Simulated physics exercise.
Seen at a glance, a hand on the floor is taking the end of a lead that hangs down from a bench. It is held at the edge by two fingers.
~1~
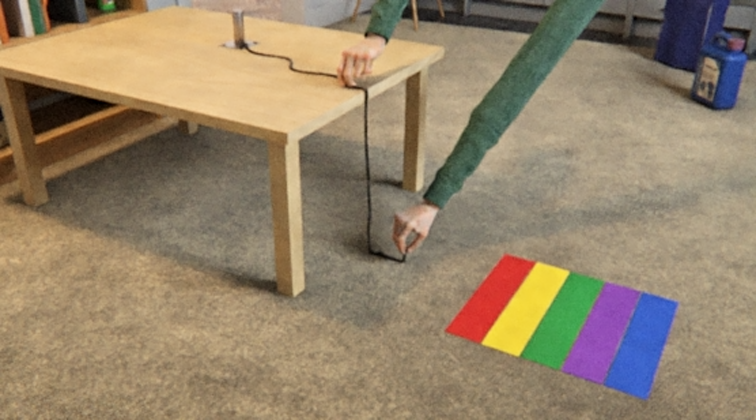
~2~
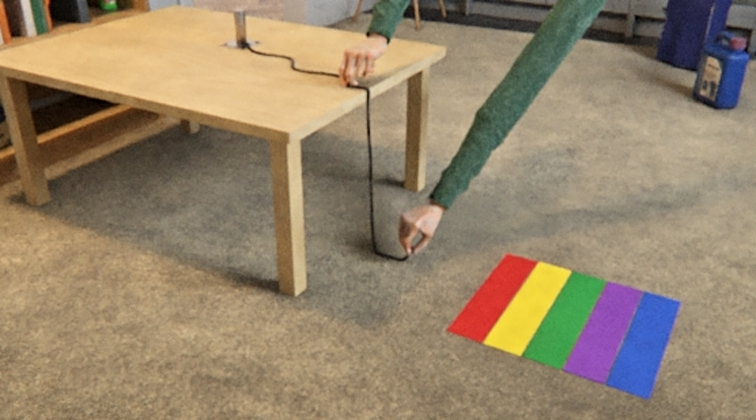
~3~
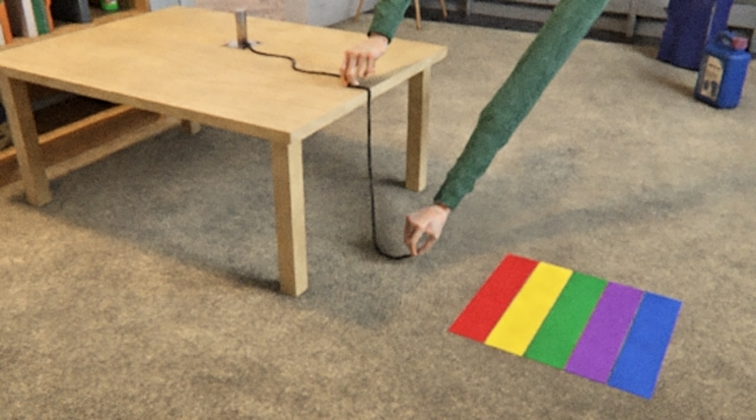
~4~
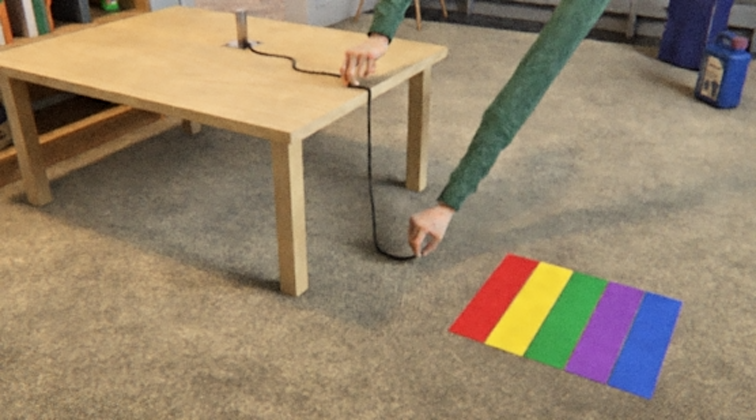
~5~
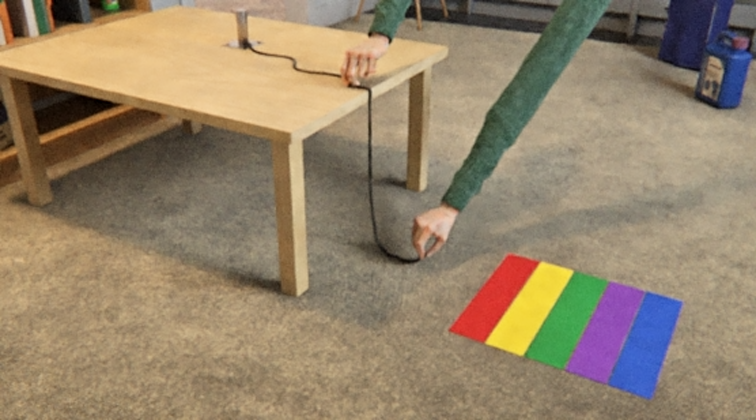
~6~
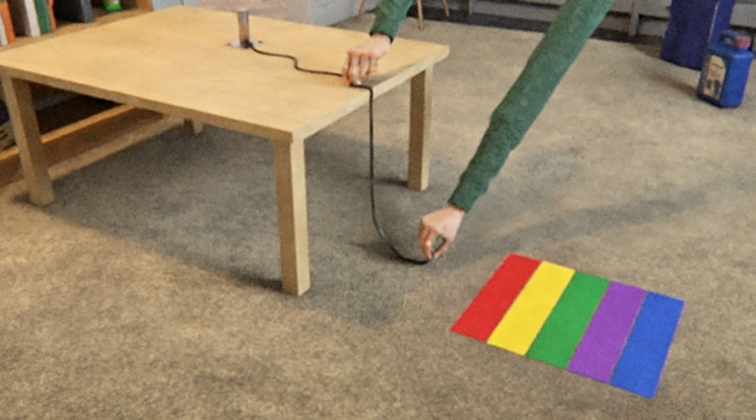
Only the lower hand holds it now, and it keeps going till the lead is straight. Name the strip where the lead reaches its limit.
Yellow.
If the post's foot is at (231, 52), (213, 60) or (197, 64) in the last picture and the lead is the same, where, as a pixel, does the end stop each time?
Roughly (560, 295), then (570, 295), then (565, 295).
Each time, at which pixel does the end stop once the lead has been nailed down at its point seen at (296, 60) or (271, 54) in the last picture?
Estimates in sequence: (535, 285) then (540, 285).
Early on, end near (487, 272); over red.
Midway, end near (523, 283); over yellow.
At the end of the slack, end near (544, 289); over yellow. It gets as far as the yellow strip.
